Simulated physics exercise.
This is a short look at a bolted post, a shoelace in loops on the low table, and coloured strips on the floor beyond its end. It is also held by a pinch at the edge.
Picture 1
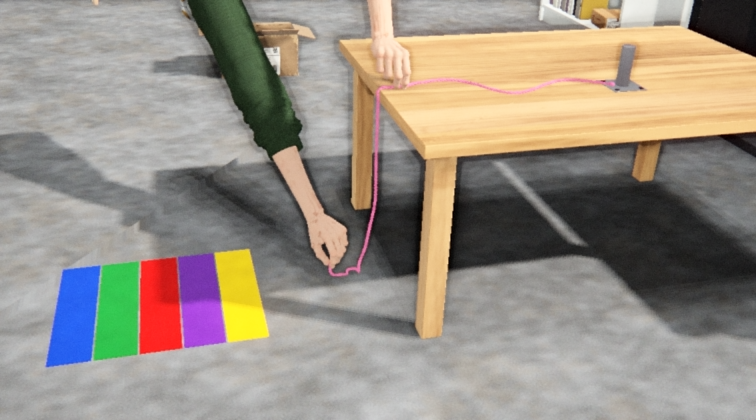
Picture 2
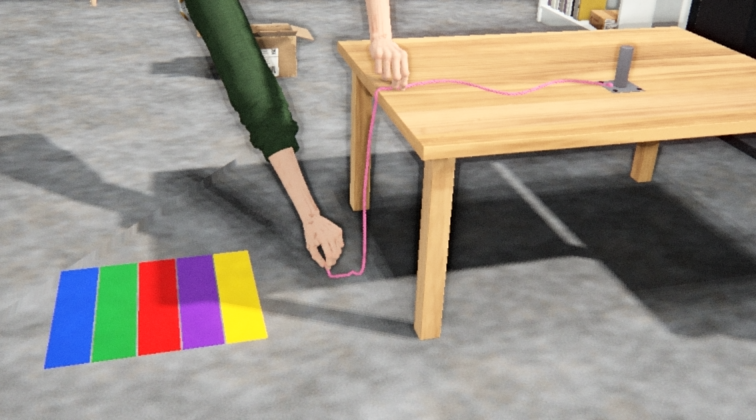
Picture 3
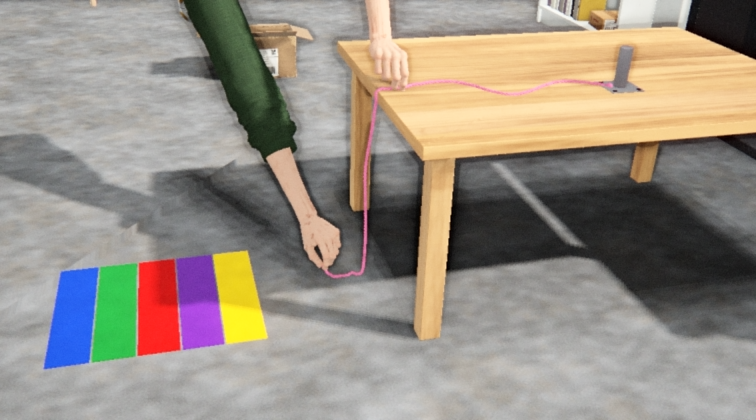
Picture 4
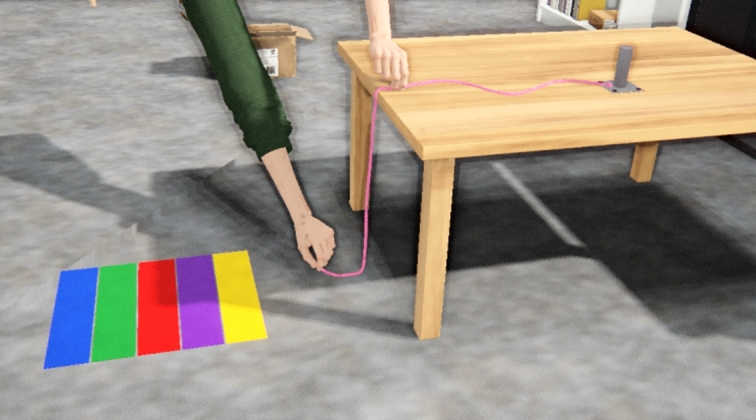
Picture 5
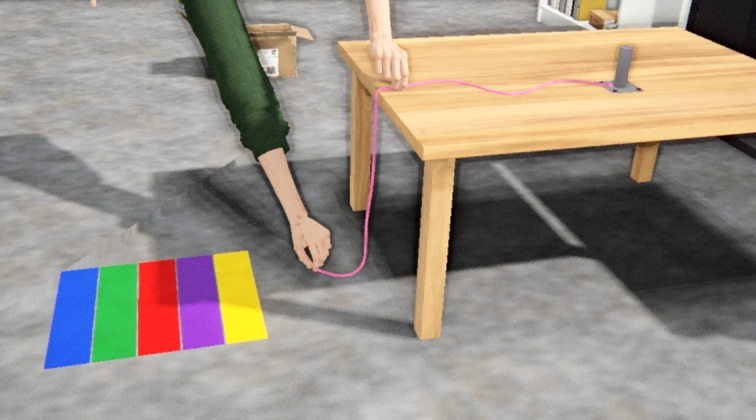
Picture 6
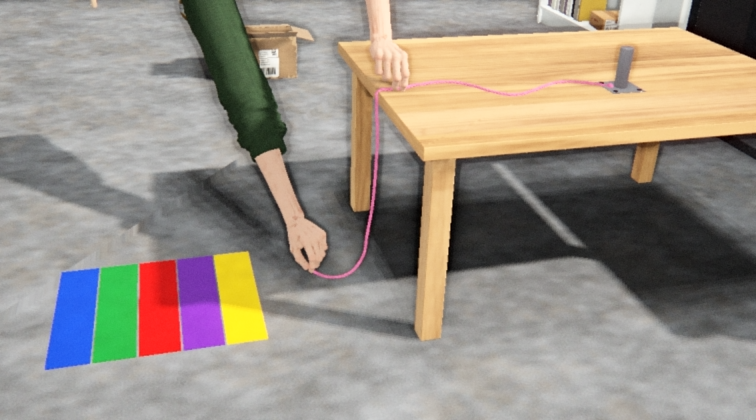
A hand slowly draws the end of a pink cord left toward the coloured strips.
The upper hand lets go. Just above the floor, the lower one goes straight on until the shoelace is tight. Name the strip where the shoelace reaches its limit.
Red.
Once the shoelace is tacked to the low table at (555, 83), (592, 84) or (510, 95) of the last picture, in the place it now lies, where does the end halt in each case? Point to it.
They end up at (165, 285), (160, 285) and (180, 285).
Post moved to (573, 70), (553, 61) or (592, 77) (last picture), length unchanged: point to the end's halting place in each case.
(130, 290), (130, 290) and (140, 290), roughly.
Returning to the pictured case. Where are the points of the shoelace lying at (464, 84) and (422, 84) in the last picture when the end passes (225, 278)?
Point 1 - (439, 90); point 2 - (392, 91).
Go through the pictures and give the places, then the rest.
The first picture shows end (330, 264); yellow (245, 321); purple (204, 326); red (161, 332); green (117, 338); blue (71, 344).
The second picture shows end (326, 265); shoelace through (572, 81) (515, 94) (439, 81) (375, 104) (365, 185) (364, 253).
The third picture shows end (323, 266).
The fourth picture shows end (317, 266); shoelace through (571, 81) (515, 94) (439, 81) (375, 104) (368, 185) (365, 253).
The fifth picture shows end (313, 267).
The sixth picture shows end (309, 268); shoelace through (572, 82) (515, 95) (440, 82) (377, 105) (375, 185) (364, 254).
Early on, end near (225, 278); over yellow.
Midway, end near (183, 283); over purple.
At the end of the slack, end near (157, 286); over red. The red one.
